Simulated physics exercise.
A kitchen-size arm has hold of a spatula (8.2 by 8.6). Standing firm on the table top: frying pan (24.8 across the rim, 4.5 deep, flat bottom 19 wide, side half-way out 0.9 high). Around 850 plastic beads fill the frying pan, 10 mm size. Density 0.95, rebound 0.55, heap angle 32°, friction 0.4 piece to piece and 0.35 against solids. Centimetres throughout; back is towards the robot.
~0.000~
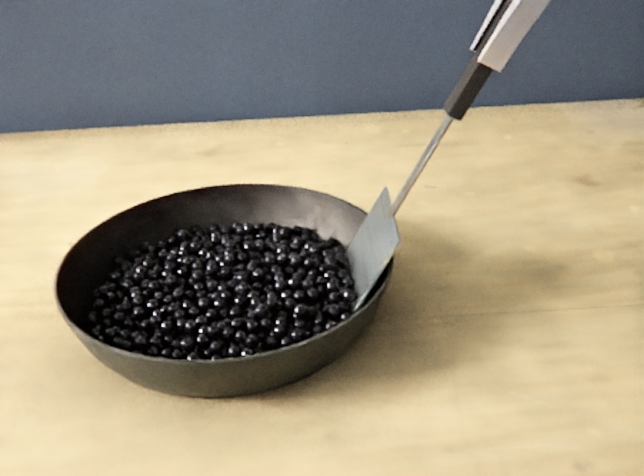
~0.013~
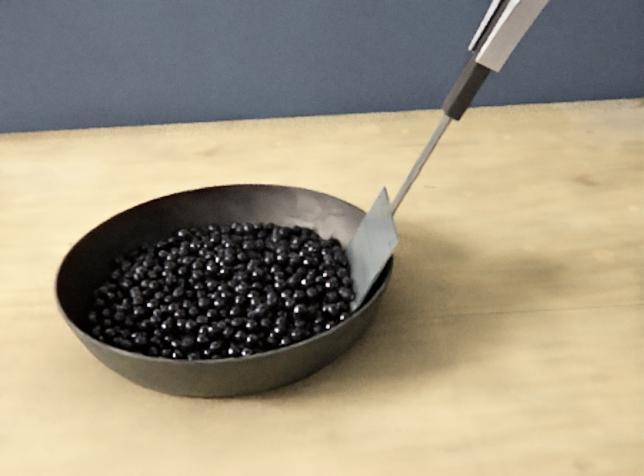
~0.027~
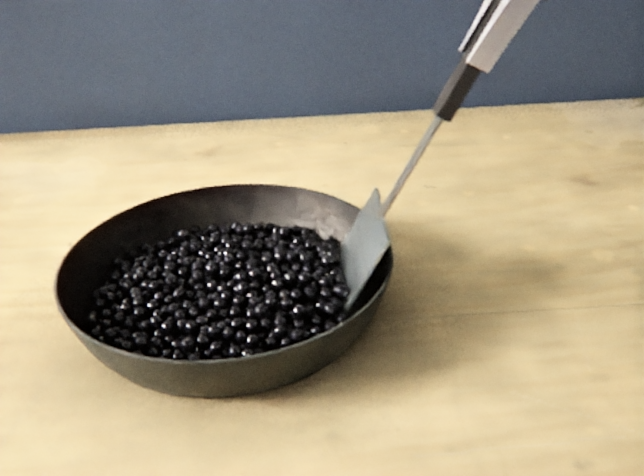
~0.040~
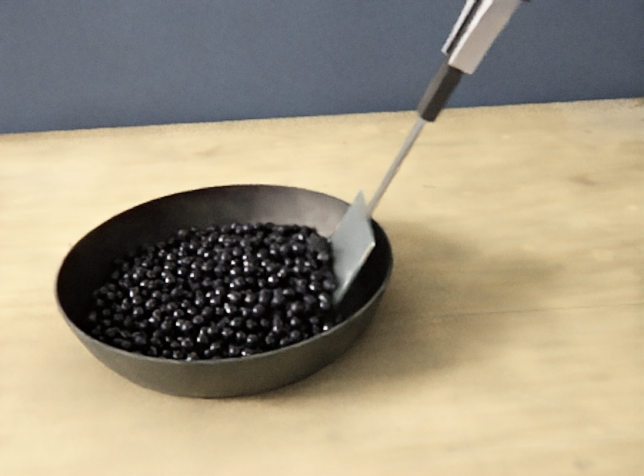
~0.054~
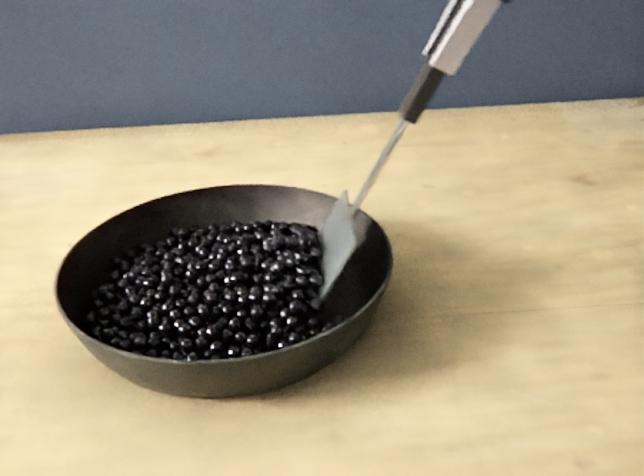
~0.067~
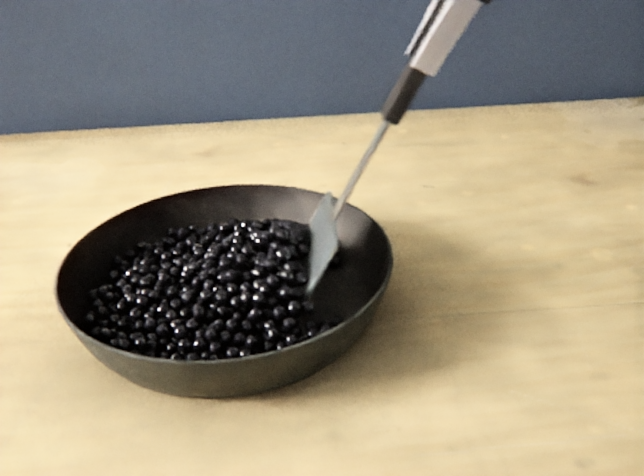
A spatula slid slowly leftward through a dark frying pan full of shiny black beads, starting at the right rim, pushing the beads along and leaving a bare patch of pan behind it.
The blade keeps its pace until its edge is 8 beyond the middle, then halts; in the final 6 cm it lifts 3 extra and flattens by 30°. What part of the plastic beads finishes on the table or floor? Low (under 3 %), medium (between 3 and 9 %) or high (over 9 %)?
A high share, over 9 %, ends on the table or floor.
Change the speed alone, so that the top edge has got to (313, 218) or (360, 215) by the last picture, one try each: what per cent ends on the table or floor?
About 20 and 5 per cent.
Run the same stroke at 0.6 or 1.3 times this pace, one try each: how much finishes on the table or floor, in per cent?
About 5 and 20 per cent.
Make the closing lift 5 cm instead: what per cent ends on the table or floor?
Some 20 per cent.
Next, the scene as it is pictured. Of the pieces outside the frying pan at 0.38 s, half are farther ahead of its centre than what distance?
Roughly 18 cm.
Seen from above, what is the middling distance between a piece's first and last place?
About 3 cm.
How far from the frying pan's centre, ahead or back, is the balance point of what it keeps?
Roughly 4.0 cm ahead.
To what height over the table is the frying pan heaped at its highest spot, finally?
About 5.5 cm.
After 0.11 s, sloping 61°, highest piece 7 above the table; 853 in the frying pan.
After 0.16 s, sloping 51°, highest piece 7 above the table; 853 in the frying pan.
After 0.38 s, sloping 31°, highest piece 7 above the table; 736 in the frying pan, 112 on the table or floor, 5 on the blade or in flight.
After 1.43 s, sloping 31°, highest piece 5 above the table; 734 in the frying pan, 119 on the table or floor.
At rest, 734 in the frying pan, 119 on the table or floor. That is 14 % on the table or floor.
